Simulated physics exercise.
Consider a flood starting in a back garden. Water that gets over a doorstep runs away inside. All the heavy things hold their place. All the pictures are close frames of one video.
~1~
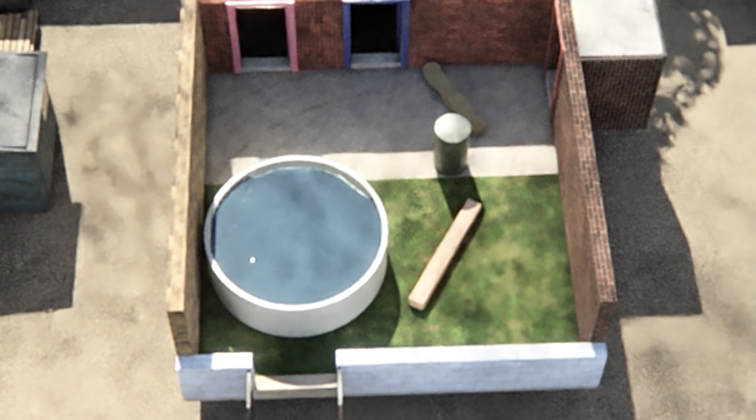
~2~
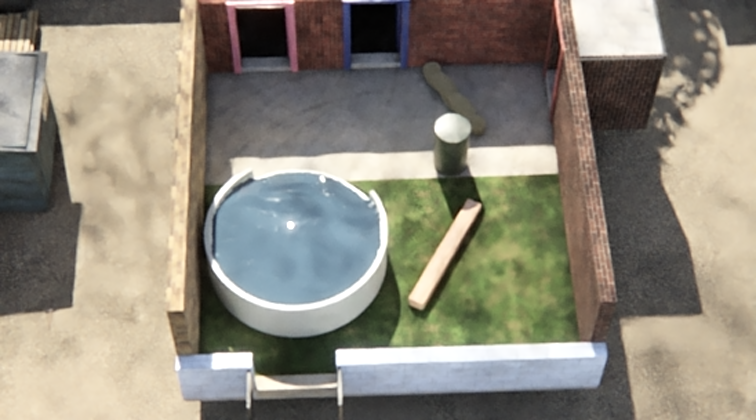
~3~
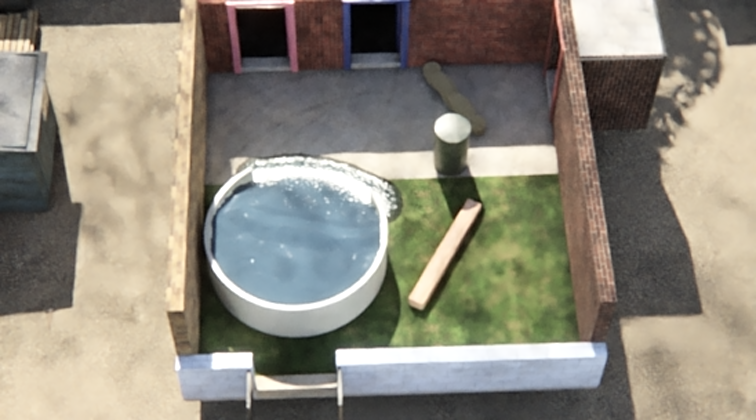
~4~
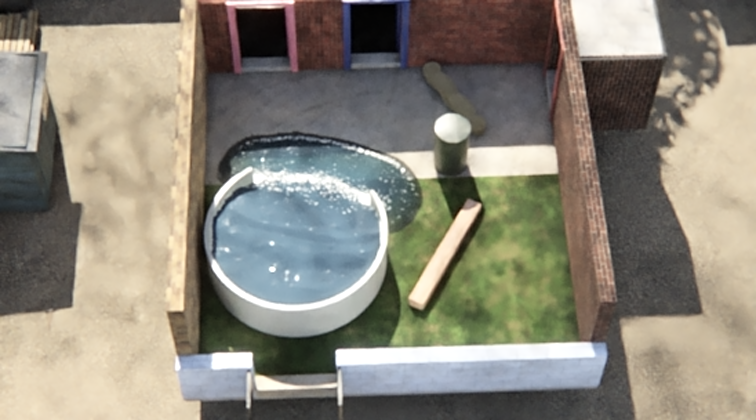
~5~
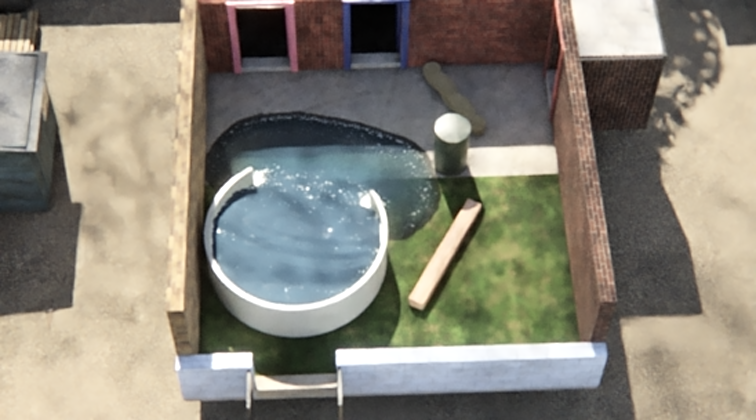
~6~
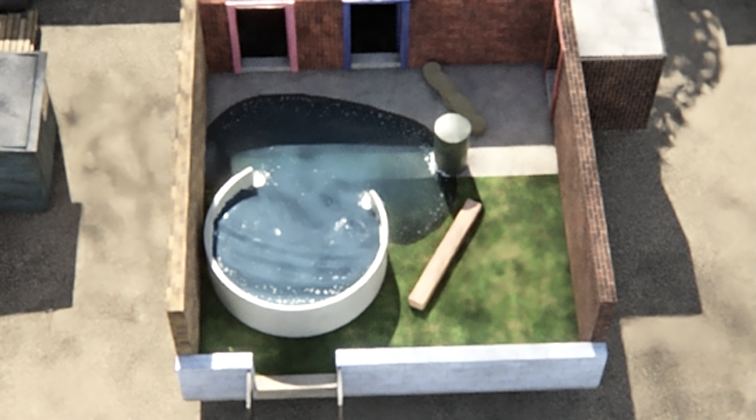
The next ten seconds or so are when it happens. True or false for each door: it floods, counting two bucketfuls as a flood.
Blue door - true; red door - false; pink door - true.
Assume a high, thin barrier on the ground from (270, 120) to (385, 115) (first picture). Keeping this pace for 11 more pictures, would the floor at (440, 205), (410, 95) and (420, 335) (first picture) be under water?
Taking them in order, I'd say soaked, soaked and parched.
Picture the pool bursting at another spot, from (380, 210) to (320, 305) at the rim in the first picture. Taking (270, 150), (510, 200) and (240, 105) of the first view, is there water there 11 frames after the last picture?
Bone-dry, submerged, bone-dry.
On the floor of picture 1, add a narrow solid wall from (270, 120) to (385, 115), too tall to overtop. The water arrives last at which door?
Answer: The red-painted one.
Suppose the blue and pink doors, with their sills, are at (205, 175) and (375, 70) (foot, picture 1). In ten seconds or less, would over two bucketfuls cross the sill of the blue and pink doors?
Blue: Above; pink: Above.
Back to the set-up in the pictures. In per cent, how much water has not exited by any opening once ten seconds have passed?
I'd say roughly 78 percent.
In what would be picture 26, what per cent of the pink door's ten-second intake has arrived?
Near 65 %, I'd say.
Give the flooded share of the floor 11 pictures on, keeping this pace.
Roughly 55 %.
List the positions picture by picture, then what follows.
In the first frame, the pool at (296, 233) is whole and still.
In the second frame, the front is at a hidden place, out from the gap on the pool's far side.
In the third frame, the front is at (240, 173), out from the gap on the pool's far side.
In the fourth frame, the front is at (227, 160), out from the gap on the pool's far side.
In the fifth frame, the front is at (224, 137), out from the gap on the pool's far side.
In the sixth frame, water pours out on the pool's far side and has run to (238, 107).
A moment on, water covers 45 % of the floor; the blue door under two buckets in, the red door not reached, the pink door over two buckets in.
Next, water covers 55 % of the floor; the blue door far over two buckets in, the red door not reached, the pink door far over two buckets in.
Then, water covers 65 % of the floor; the blue door far over two buckets in, the red door wet at the sill, nothing in, the pink door far over two buckets in.
Later, water covers 80 % of the floor; the blue door far over two buckets in, the red door wet at the sill, nothing in, the pink door far over two buckets in.
In the end, water covers 95 % of the floor; the blue door far over two buckets in, the red door wet at the sill, nothing in, the pink door far over two buckets in.
